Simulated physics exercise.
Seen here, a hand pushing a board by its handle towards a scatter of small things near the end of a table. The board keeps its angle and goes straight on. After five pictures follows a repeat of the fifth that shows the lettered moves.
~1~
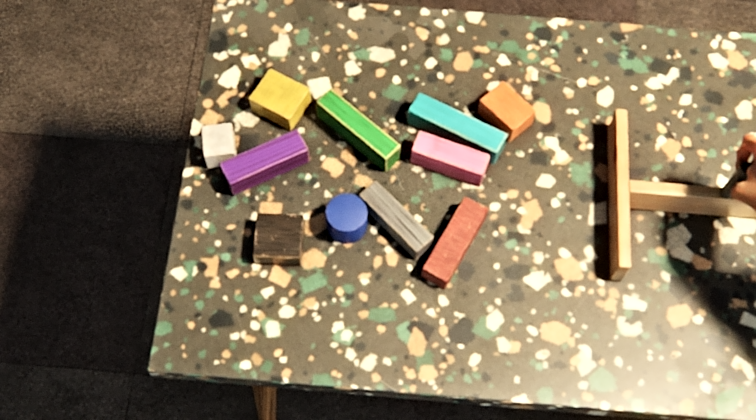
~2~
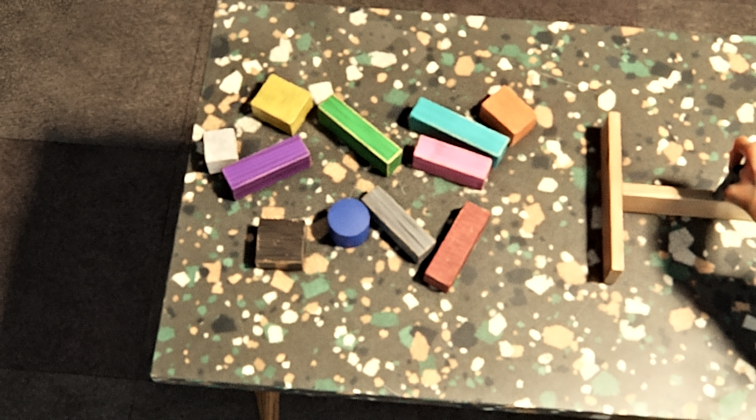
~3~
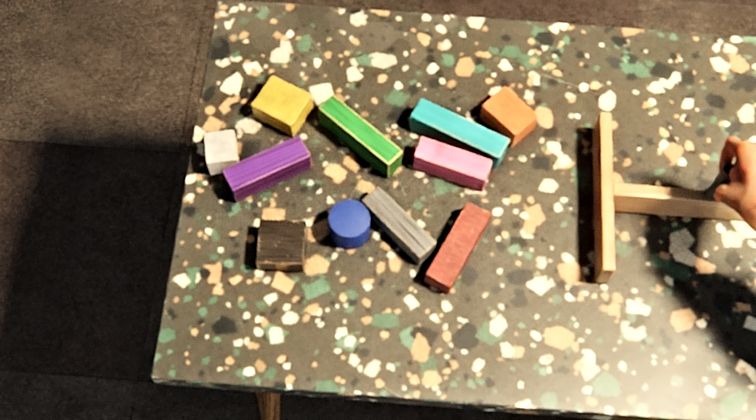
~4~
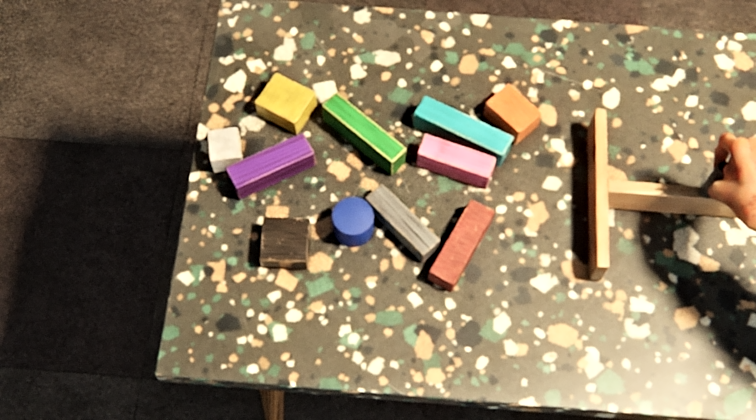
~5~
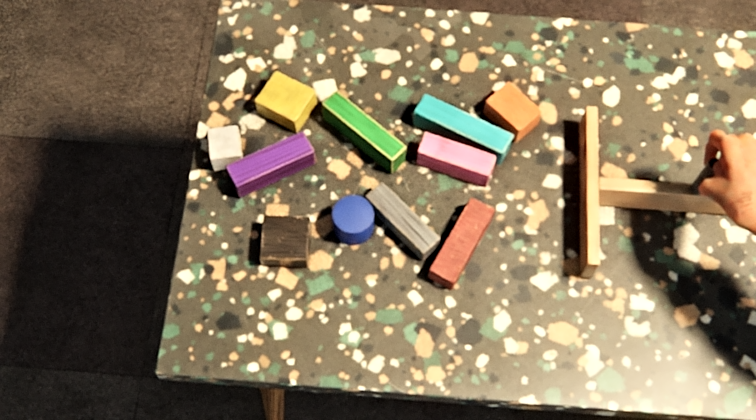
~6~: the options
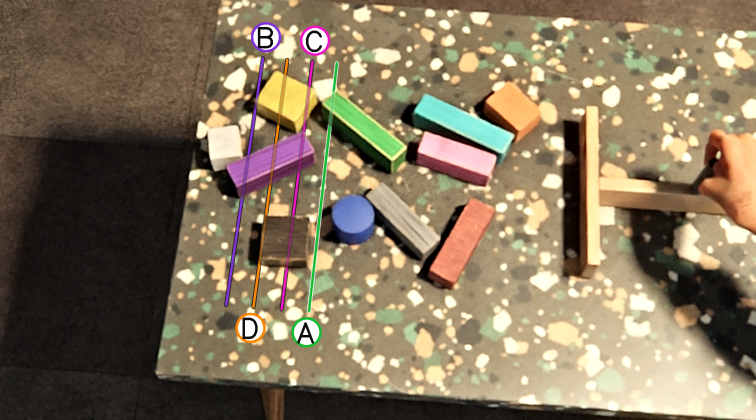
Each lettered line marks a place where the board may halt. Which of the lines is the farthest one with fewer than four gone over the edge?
The farthest such stop is D.
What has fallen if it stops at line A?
The white block goes over.
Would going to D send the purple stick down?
Yes.
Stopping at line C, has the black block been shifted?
Yes.
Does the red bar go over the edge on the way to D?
By then, no.
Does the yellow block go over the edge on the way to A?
By then, no.
On the marked copy, A at (324, 180); B at (246, 174); C at (298, 178); D at (271, 176).
With D. Early on, board (477, 174); orange block (461, 94); red bar (451, 243).
Further on, board (363, 165); white block (211, 147); purple stick (238, 161).
At the end, board (273, 159); purple stick over the edge; white block over the edge; two fallen.
As for the rest, A is within the limit but short; B drops five; C is within the limit but short.
